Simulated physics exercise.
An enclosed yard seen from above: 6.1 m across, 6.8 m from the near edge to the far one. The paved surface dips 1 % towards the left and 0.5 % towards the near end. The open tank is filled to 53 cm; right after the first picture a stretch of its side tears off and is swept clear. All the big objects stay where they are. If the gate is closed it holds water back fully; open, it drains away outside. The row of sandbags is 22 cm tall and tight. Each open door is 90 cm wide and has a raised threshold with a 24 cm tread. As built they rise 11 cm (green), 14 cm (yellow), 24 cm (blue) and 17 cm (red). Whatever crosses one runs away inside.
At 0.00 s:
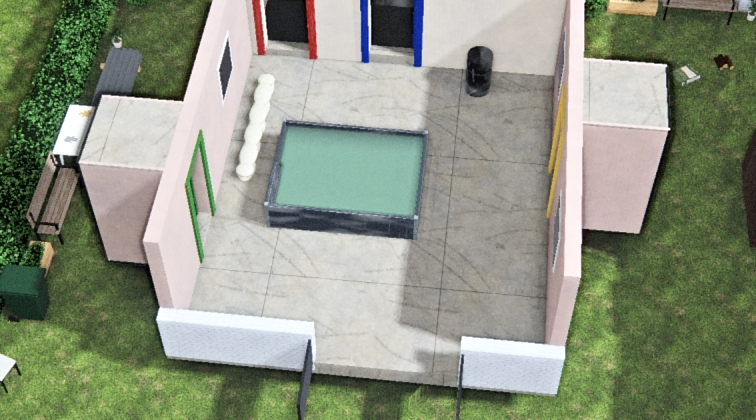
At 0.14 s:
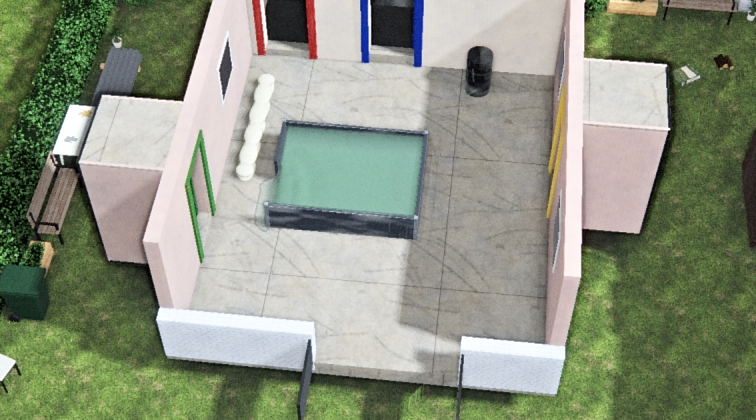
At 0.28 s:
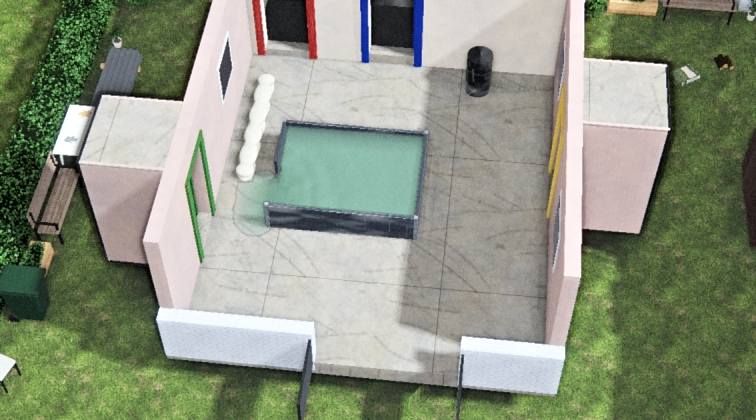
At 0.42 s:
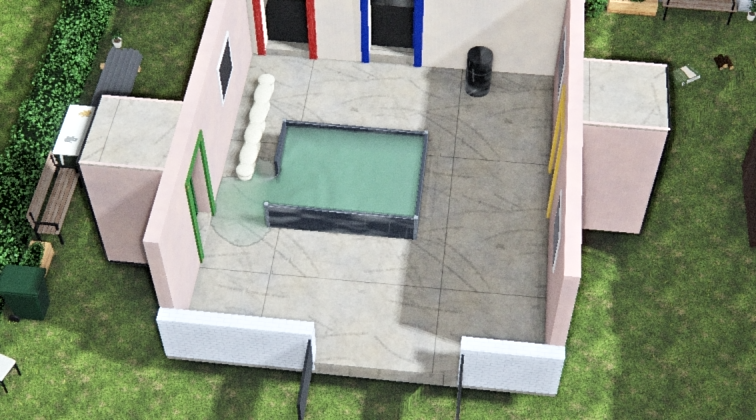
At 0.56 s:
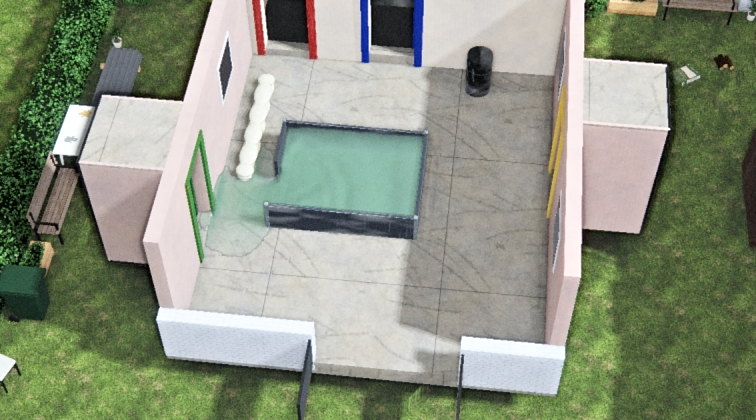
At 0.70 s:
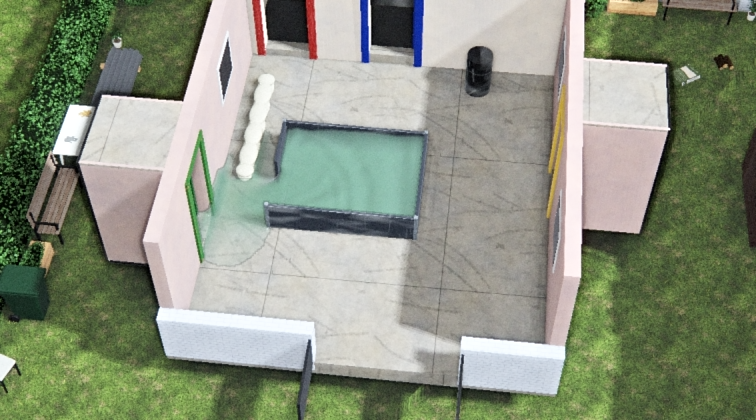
Pale green water lies still in a dark-edged open tank at the centre of a paved, pink-walled yard, seen from high above by an unmoving camera. Red and blue doors stand at the back, a green one on the left and yellow on the right, with grass outside. The tank's left side opens near its front corner, and water pours out, spreading thinly across the paving towards the green door.
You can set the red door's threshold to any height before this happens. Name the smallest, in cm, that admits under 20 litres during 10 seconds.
At least 15 cm or so.
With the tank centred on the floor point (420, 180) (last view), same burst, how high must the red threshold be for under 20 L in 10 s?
About 11.0 cm.
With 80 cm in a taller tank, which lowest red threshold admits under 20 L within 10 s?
About 26 cm.
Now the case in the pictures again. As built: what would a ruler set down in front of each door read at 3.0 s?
Depths in cm: Green 25, yellow 0, blue 0, red 14.
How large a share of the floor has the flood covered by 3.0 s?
About 25 per cent.
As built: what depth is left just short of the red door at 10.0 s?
Some 6.5 cm.
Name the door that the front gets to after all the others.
It is the yellow one.
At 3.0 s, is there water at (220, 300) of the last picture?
It is under water.
After 1.4 s water covers 10 % of the floor, deepest (42 cm) near (216, 204); it has not reached the red door.
After 3.0 s water covers 25 % of the floor, deepest (38 cm) near (252, 58); 14 cm at the red door, 1 litre in over its 17 cm threshold.
After 10.0 s water covers 95 % of the floor, deepest (14 cm) near (214, 212); 7 cm at the red door, 12 litres in over its 17 cm threshold.
At the red door as built, the water arrived by 2.3 s and peaked near 15 cm at 3.4 s.
Run again over the same 10 s with other heights there, 28 litres in over 13.5 cm, 9 litres over 18 cm. The limit of 20 litres is kept from about 15 cm up.
